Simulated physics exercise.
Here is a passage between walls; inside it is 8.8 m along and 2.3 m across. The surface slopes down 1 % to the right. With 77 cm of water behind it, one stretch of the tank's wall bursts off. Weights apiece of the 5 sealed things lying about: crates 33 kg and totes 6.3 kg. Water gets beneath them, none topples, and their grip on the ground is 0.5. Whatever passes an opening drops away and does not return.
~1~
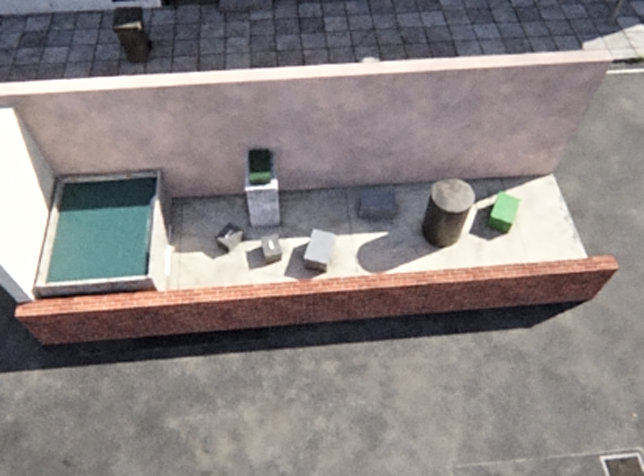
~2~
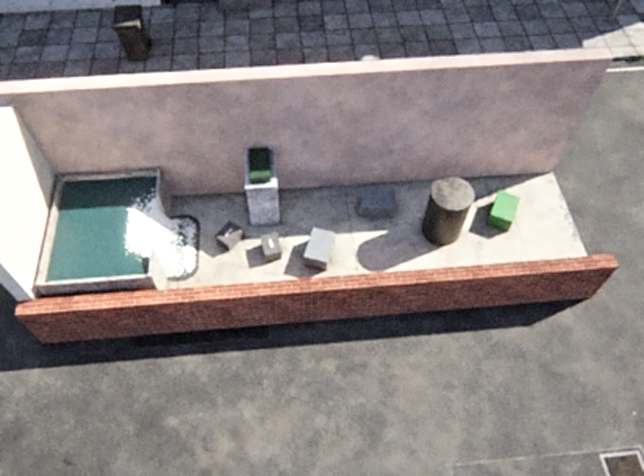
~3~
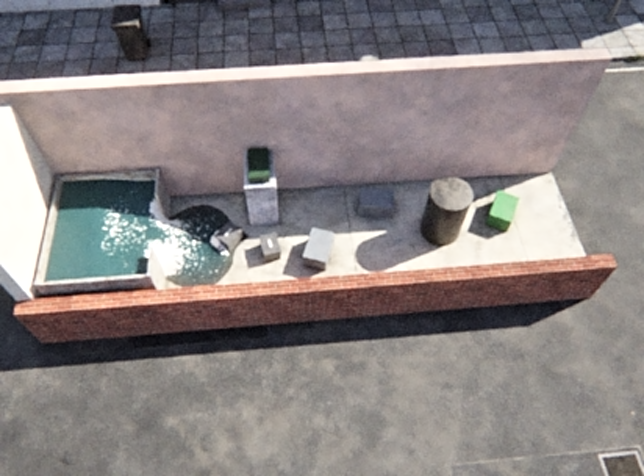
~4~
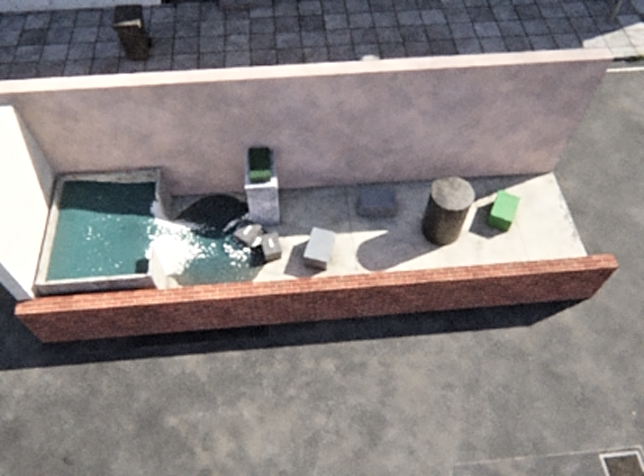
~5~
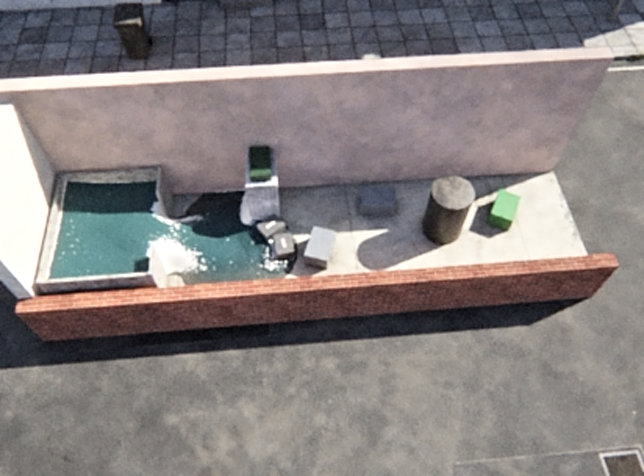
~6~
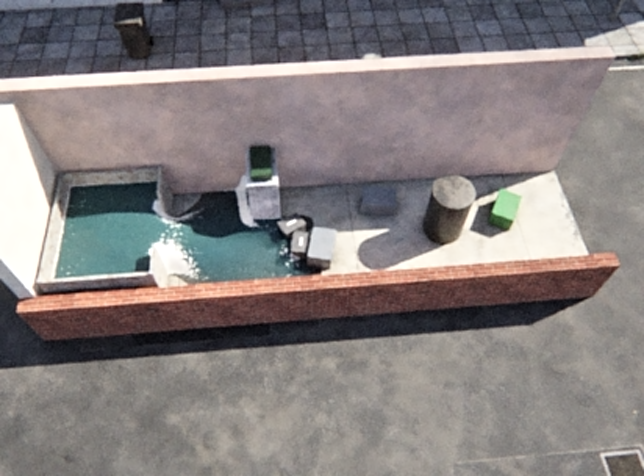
A walled tank at the left burst through its side, and water poured out to the right along the passage, pushing two small grey blocks along while the green crate stayed put.
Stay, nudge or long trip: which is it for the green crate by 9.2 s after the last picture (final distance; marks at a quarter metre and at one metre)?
Green crate holds its place.
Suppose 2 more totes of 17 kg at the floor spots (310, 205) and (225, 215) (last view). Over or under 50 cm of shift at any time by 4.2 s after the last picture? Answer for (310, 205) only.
Answer: Short of it.
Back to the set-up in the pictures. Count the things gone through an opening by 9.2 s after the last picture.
2 of them.
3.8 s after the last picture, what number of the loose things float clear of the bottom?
I count 0.
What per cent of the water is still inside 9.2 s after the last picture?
About 50 per cent.
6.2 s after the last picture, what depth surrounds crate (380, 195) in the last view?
Roughly 8 cm.
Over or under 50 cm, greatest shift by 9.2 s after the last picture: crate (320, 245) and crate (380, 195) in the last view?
In that order: More, under.
Then, 1.2 s after the last picture the green crate is near (507, 204), 0.0 m from its start, aground; 0 of 5 are out; 1 afloat.
Then, 3.8 s after the last picture the green crate is near (507, 204), 0.0 m from its start, aground; 2 of 5 are out; 0 afloat.
Then, 6.2 s after the last picture the green crate is near (507, 204), 0.0 m from its start, aground; 2 of 5 are out; 1 afloat.
Then, 9.2 s after the last picture the green crate is near (507, 204), 0.0 m from its start, aground; 2 of 5 are out; 1 afloat.
